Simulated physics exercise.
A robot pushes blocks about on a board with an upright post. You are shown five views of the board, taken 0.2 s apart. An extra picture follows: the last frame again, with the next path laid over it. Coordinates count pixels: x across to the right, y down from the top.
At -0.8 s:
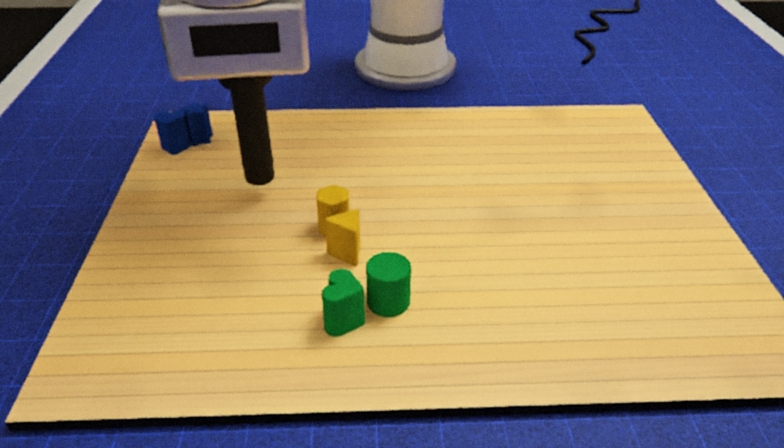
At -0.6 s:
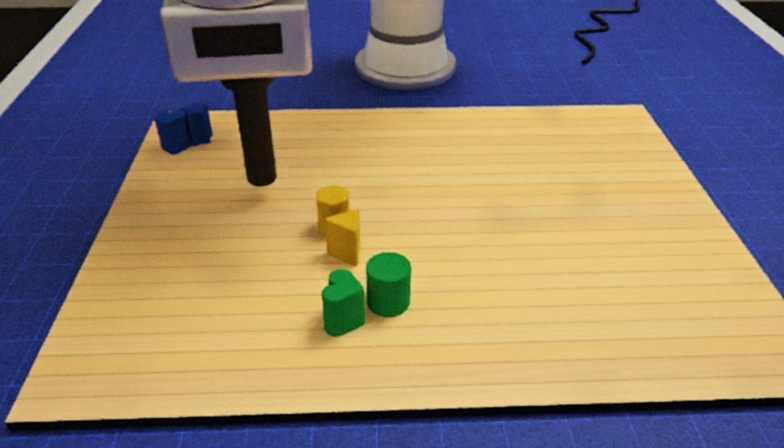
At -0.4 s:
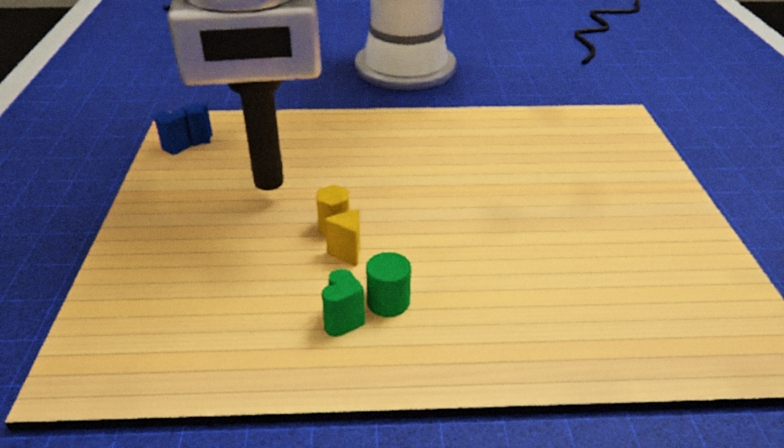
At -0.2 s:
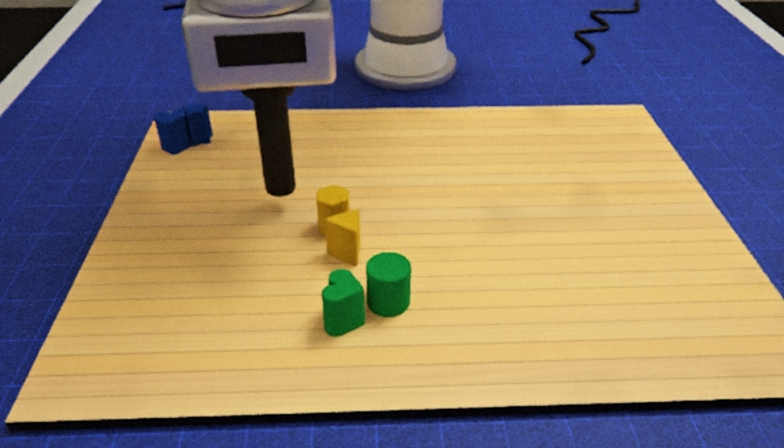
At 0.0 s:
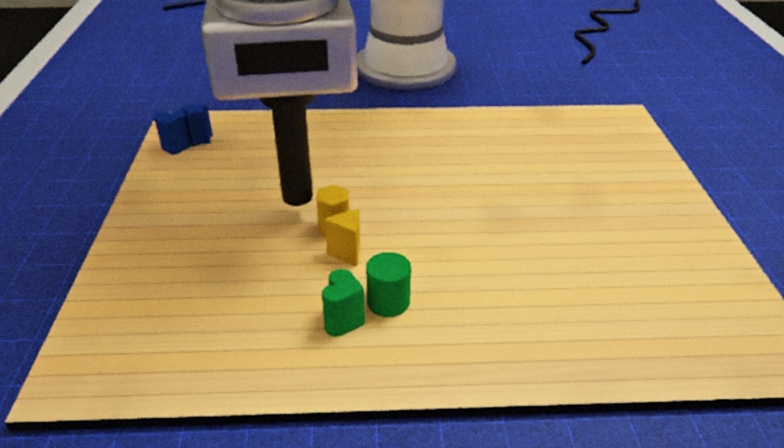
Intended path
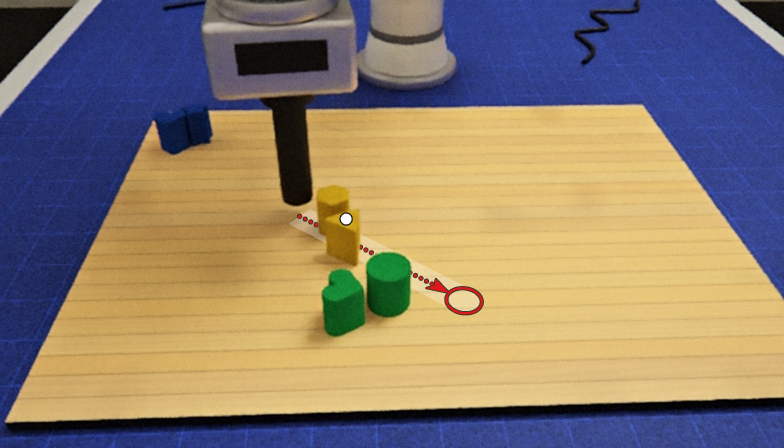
The robot's dark upright post barely moved at first, then slid a short way right and toward the viewer, nearing the yellow blocks, while the yellow, green and blue blocks on the wooden board stayed still.
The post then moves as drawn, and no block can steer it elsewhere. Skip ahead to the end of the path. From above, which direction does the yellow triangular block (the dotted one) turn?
Spins clockwise.
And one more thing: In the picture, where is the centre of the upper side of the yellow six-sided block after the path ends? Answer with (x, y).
The top centre is at (407, 209).
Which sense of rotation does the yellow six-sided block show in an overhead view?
From above, it turns counterclockwise.
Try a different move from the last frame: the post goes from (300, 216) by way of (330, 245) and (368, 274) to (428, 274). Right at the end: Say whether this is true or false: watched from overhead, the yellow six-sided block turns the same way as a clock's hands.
That is false.
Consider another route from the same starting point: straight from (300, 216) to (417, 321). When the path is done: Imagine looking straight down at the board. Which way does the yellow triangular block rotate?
It is turned anticlockwise.
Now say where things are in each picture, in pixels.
The first picture shows lower end of the post (260, 178), tops of blocks, yellow six-sided block (333, 194), yellow triangular block (346, 219), green circle (389, 266).
The second picture shows post (262, 180), blocks as before.
The third picture shows post (269, 183), blocks as before.
The fourth picture shows post (281, 189), blocks as before.
The fifth picture shows post (298, 198), yellow six-sided block (333, 194), yellow triangular block (346, 219), green circle (389, 266).
The drawn path runs from (300, 216) to (464, 300); the dot is on the yellow triangular block.
What follows on the original path. One third of the way, post (349, 223); yellow six-sided block (382, 207), turned 40° anticlockwise; yellow triangular block (353, 224), turned 25° clockwise.
Two thirds of the way, post (405, 251); yellow six-sided block (407, 209), turned 110° anticlockwise; yellow triangular block (361, 237), turned 65° clockwise.
At the end, post (466, 281); yellow six-sided block (407, 209), turned 110° anticlockwise; yellow triangular block (361, 237), turned 65° clockwise; green circle not moved.
